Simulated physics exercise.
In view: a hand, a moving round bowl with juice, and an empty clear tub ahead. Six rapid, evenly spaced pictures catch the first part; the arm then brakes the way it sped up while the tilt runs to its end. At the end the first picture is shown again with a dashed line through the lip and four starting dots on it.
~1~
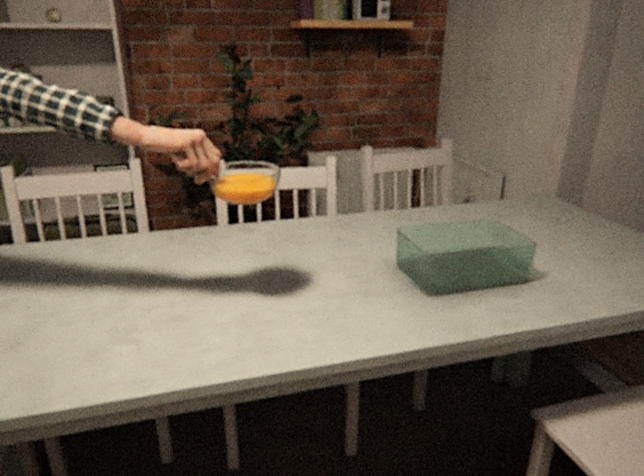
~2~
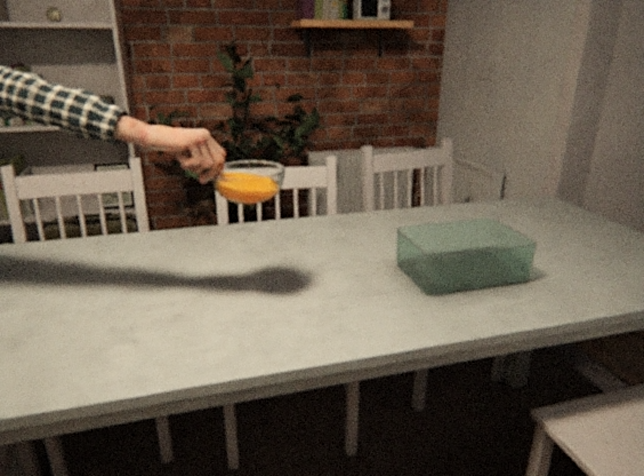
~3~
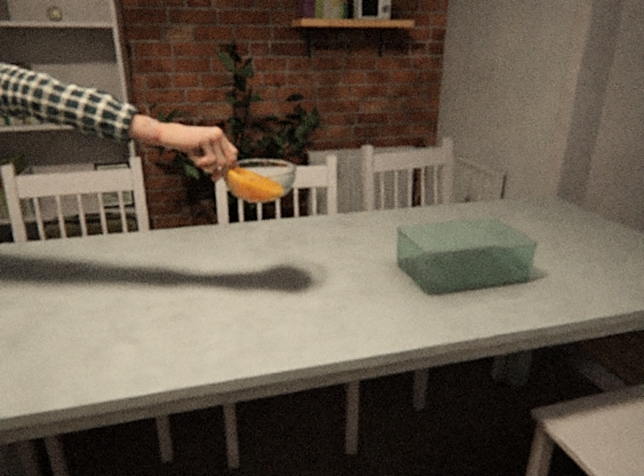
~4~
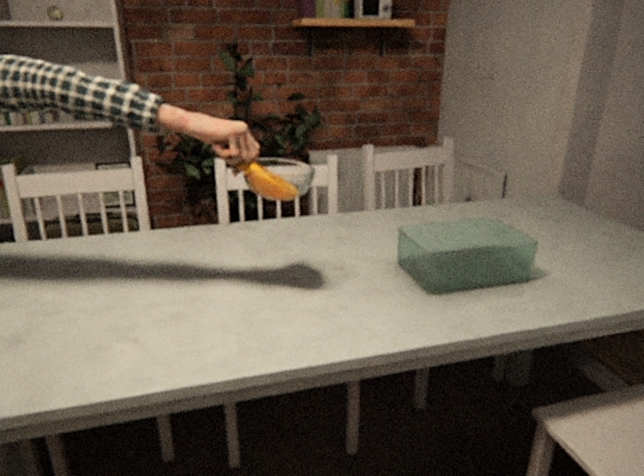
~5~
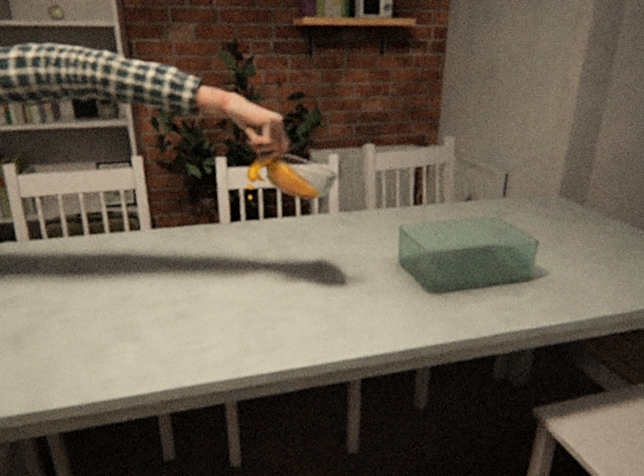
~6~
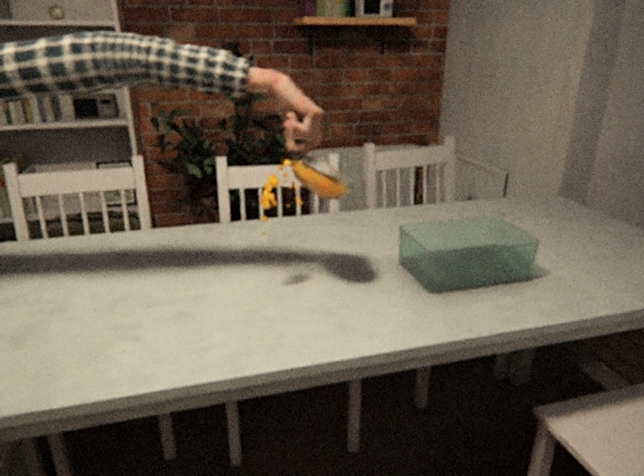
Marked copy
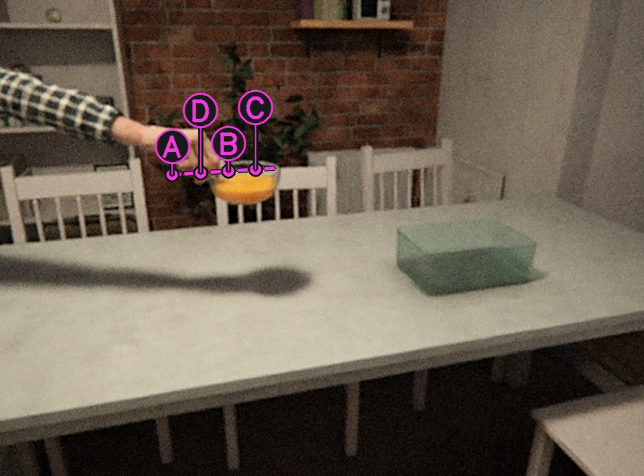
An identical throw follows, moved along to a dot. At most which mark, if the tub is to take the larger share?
That is dot C.
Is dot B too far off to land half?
Yes, that goes wrong.
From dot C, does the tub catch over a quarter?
Yes, clearly.
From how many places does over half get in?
One.
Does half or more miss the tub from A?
Yes.
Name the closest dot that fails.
Dot B.
On the marked copy, A at (172, 174); B at (228, 171); C at (255, 169); D at (200, 172).
With A, about 0 % lands in the tub, 99 % falls short.
With B, about 27 % lands in the tub, 65 % falls short and 7 % goes beside or beyond.
With C, about 65 % lands in the tub, 26 % falls short and 10 % goes beside or beyond.
With D, about 3 % lands in the tub, 93 % falls short and 5 % goes beside or beyond.
